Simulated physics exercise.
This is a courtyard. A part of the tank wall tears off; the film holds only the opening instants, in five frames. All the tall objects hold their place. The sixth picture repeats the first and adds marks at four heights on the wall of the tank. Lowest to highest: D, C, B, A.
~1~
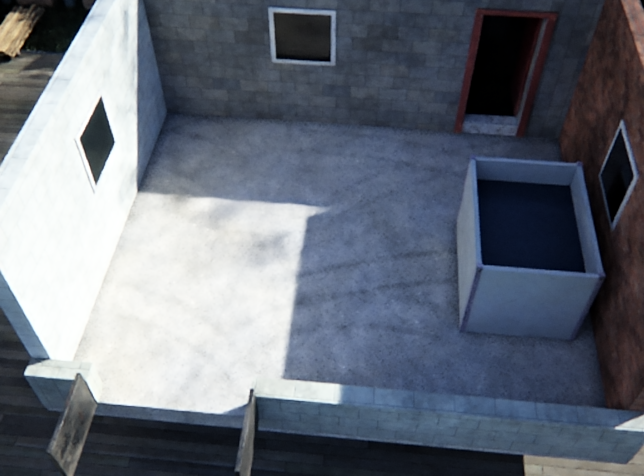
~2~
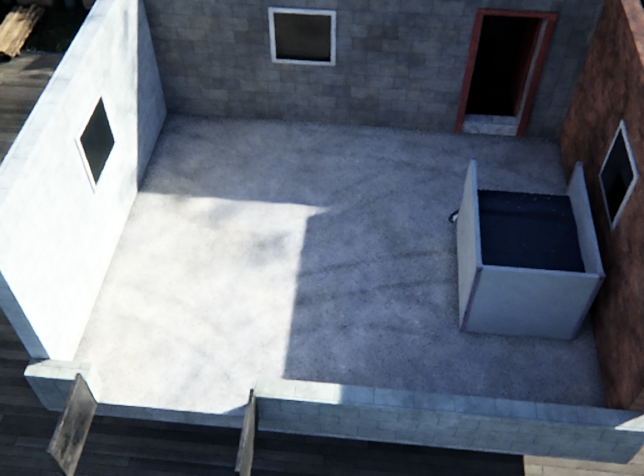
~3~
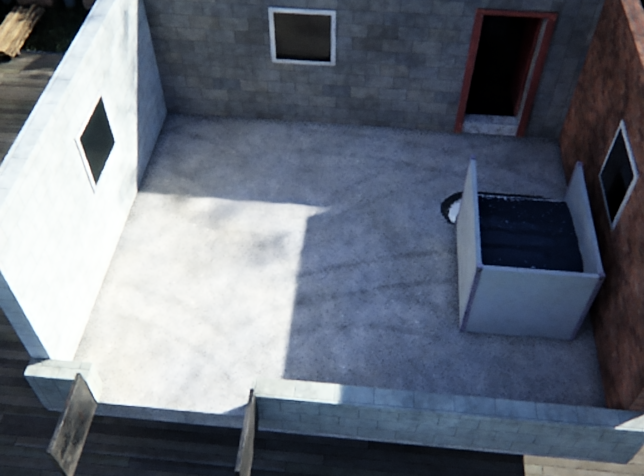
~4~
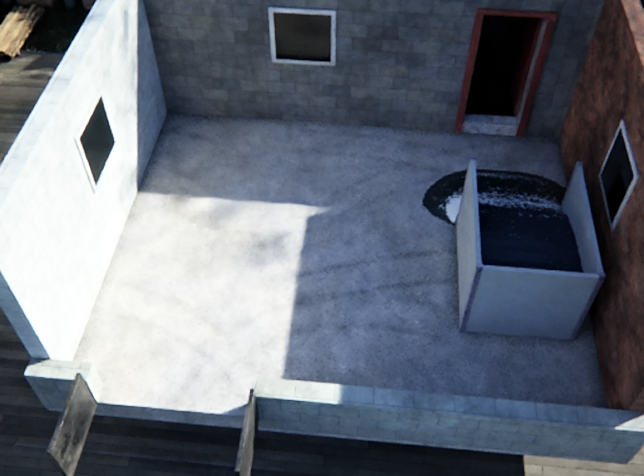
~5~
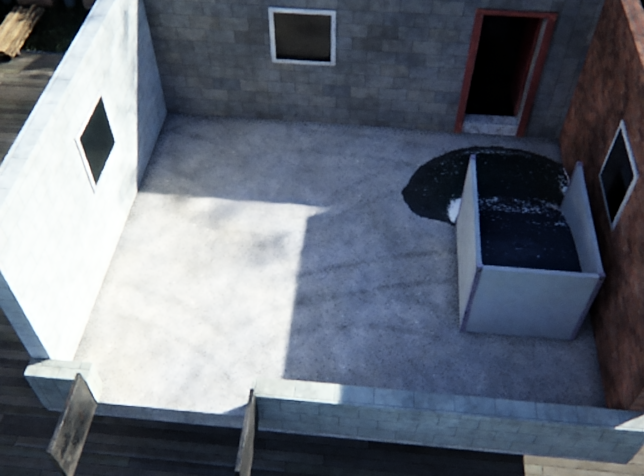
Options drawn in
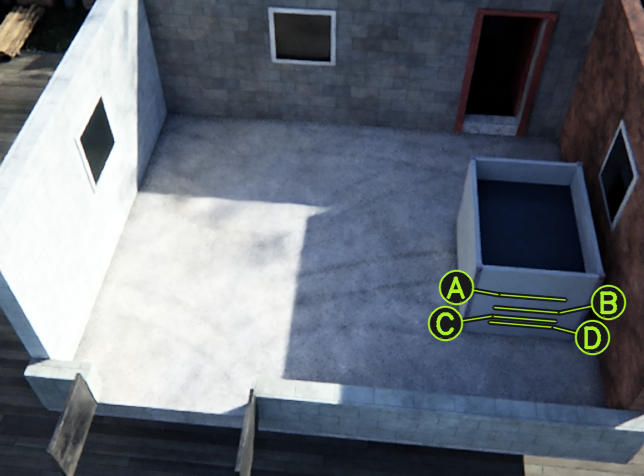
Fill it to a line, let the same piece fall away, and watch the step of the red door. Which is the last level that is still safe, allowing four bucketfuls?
Choose C.
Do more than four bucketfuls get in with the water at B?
Yes.
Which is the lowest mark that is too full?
B it is.
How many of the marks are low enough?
Two of the four.
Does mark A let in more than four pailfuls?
Yes, that goes wrong.
On the marked copy, A at (531, 297); B at (526, 310); C at (523, 318); D at (521, 324); from the bottom up D, C, B, A.
With A, dozens of bucketfuls pour in.
With B, about 9 bucketfuls get in.
With C, a splash gets over, under a bucket.
With D, nothing gets over.
